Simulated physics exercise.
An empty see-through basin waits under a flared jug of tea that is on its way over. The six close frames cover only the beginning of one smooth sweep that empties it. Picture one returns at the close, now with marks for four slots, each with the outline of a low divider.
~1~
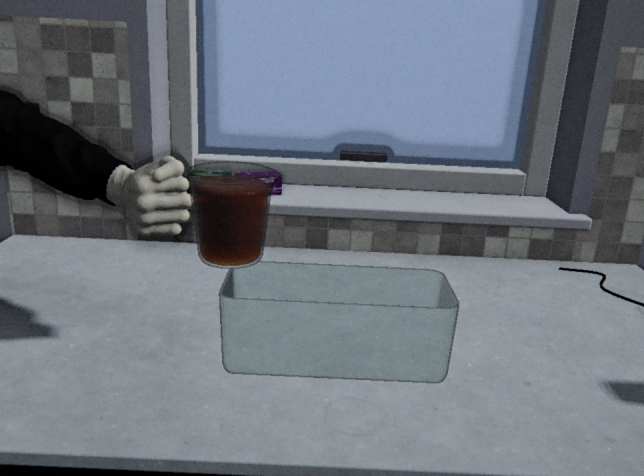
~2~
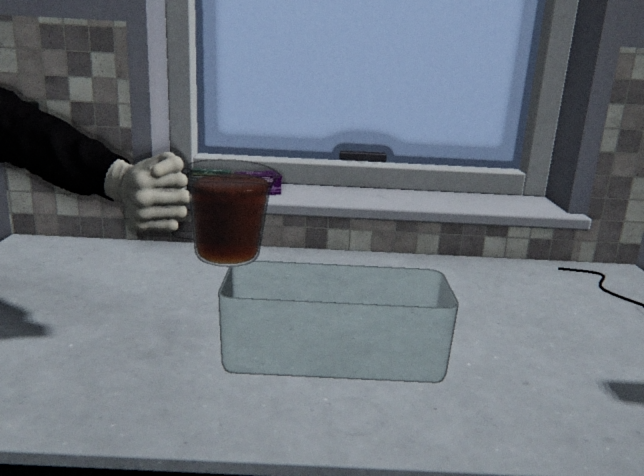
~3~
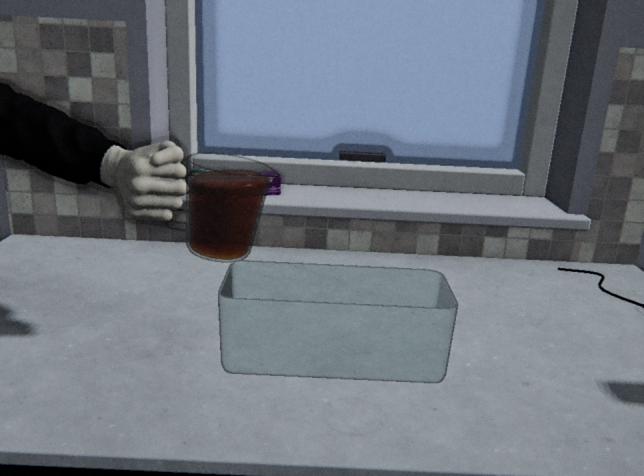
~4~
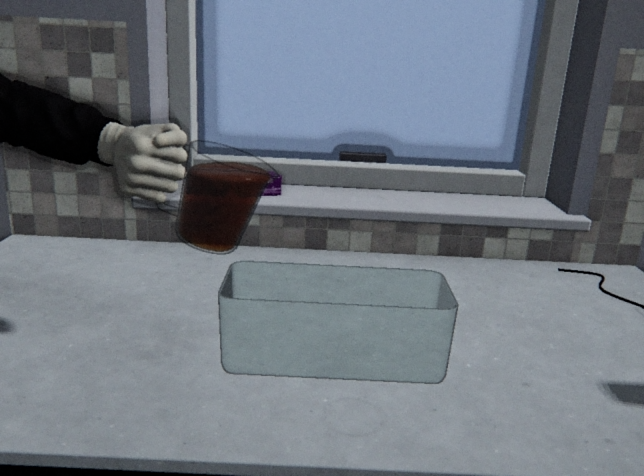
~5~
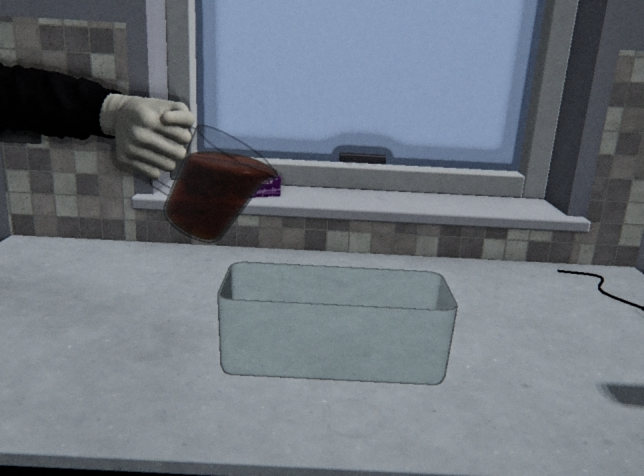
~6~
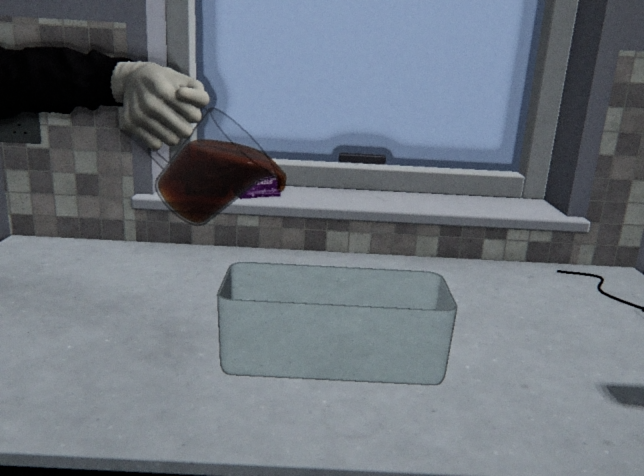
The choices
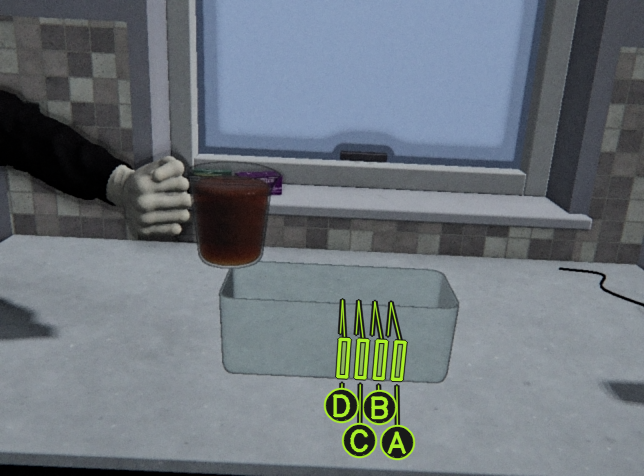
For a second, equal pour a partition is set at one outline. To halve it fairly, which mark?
C is best.
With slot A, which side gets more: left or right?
The left side.
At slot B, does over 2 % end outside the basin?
Yes, it does.
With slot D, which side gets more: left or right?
More ends on the right.
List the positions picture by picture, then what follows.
The first picture shows upright, lip at (279, 175); basin from (223, 369) to (446, 379); nothing has left yet.
The second picture shows upright, lip at (279, 175); nothing has left yet.
The third picture shows tipped about 8°, lip at (278, 175); nothing has left yet.
The fourth picture shows tipped about 17°, lip at (278, 175); nothing has left yet.
The fifth picture shows tipped about 29°, lip at (277, 176); nothing has left yet.
The sixth picture shows tipped about 43°, lip at (276, 176); tea is over the lip, down to (282, 188).
In lime, A at (396, 386); B at (378, 385); C at (360, 384); D at (341, 383).
Choosing A, about 91 % ends left of the wall and 4 % right of it; 5 % is lost outside.
Choosing B, about 87 % ends left of the wall and 7 % right of it; 7 % is lost outside.
Choosing C, about 52 % ends left of the wall and 45 % right of it; 4 % is lost outside.
Choosing D, about 14 % ends left of the wall and 82 % right of it; 4 % is lost outside.
